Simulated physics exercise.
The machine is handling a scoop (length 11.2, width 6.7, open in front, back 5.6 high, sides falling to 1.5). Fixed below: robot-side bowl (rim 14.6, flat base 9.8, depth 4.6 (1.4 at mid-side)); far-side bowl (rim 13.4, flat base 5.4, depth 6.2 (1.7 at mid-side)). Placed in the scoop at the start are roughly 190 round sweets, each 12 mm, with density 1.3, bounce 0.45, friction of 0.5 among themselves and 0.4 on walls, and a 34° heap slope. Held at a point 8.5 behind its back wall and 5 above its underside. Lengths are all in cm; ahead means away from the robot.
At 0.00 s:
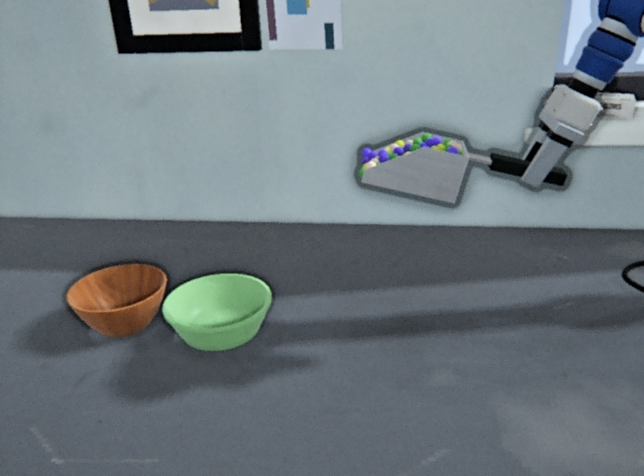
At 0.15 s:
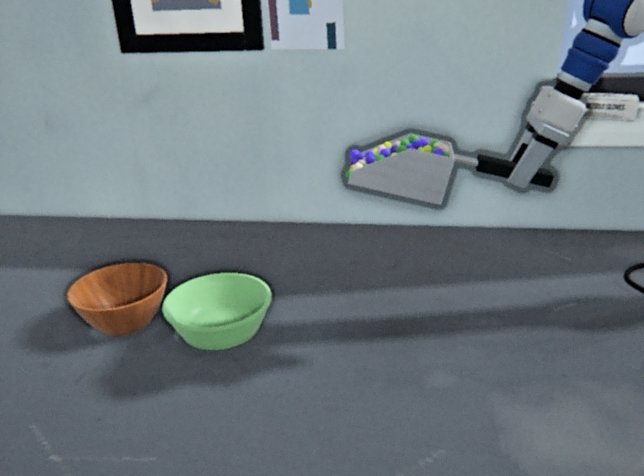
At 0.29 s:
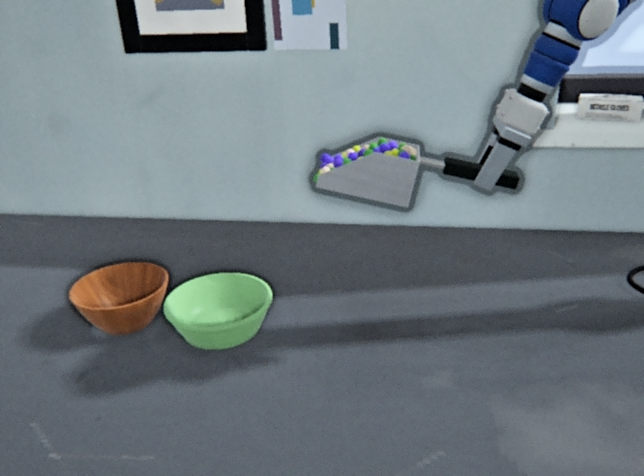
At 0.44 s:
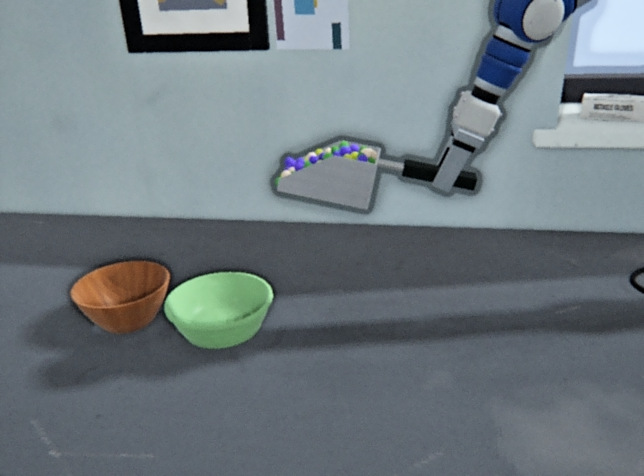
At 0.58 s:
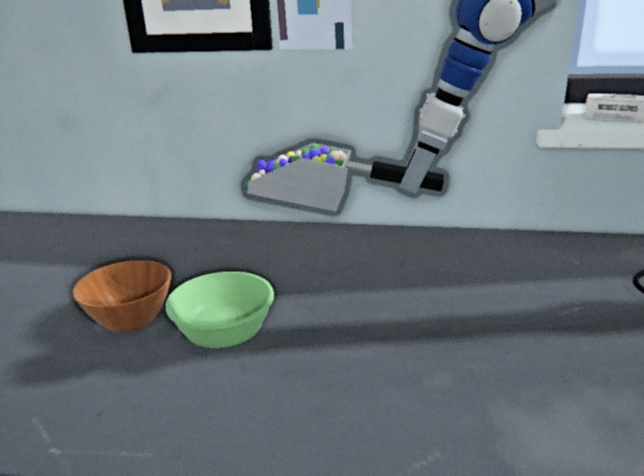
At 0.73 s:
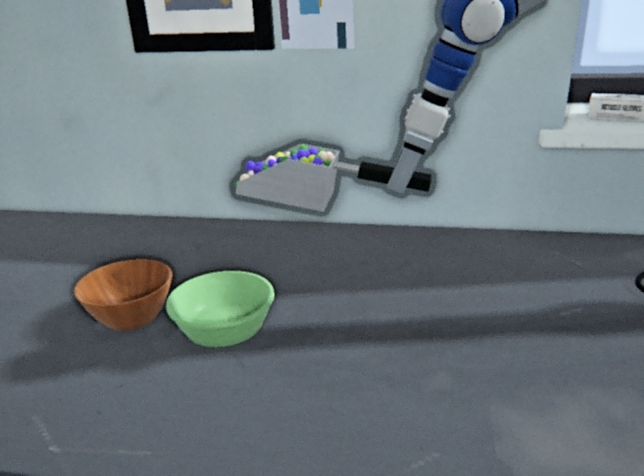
A robot arm carried a gray scoop heaped with small colorful round sweets leftward through the air, moving it closer to a brown bowl and a green bowl that sat still on the gray surface.
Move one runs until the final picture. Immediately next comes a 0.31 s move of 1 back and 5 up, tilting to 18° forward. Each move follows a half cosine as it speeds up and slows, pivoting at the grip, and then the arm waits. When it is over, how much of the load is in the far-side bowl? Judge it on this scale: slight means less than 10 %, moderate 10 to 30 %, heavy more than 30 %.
Slight.
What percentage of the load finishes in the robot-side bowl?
95 per cent, give or take.
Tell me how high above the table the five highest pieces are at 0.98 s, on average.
Estimate above table: About 26 centimetres.
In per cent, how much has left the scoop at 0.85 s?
0 %.
After 0.85 s, level, highest piece 26 above the table; 186 on the scoop, 1 in flight or on a rim.
After 0.98 s, tilted 15° forward, highest piece 27 above the table; 186 on the scoop, 1 in the robot-side bowl.
After 1.24 s, tilted 18° forward, highest piece 26 above the table; 160 on the scoop, 5 in the robot-side bowl, 3 on the table or floor, 19 in flight or on a rim.
After 2.29 s, tilted 18° forward, highest piece 6 above the table; 176 in the robot-side bowl, 11 on the table or floor.
In the end, 176 in the robot-side bowl, 11 on the table or floor. That is 0 % in the far-side bowl.
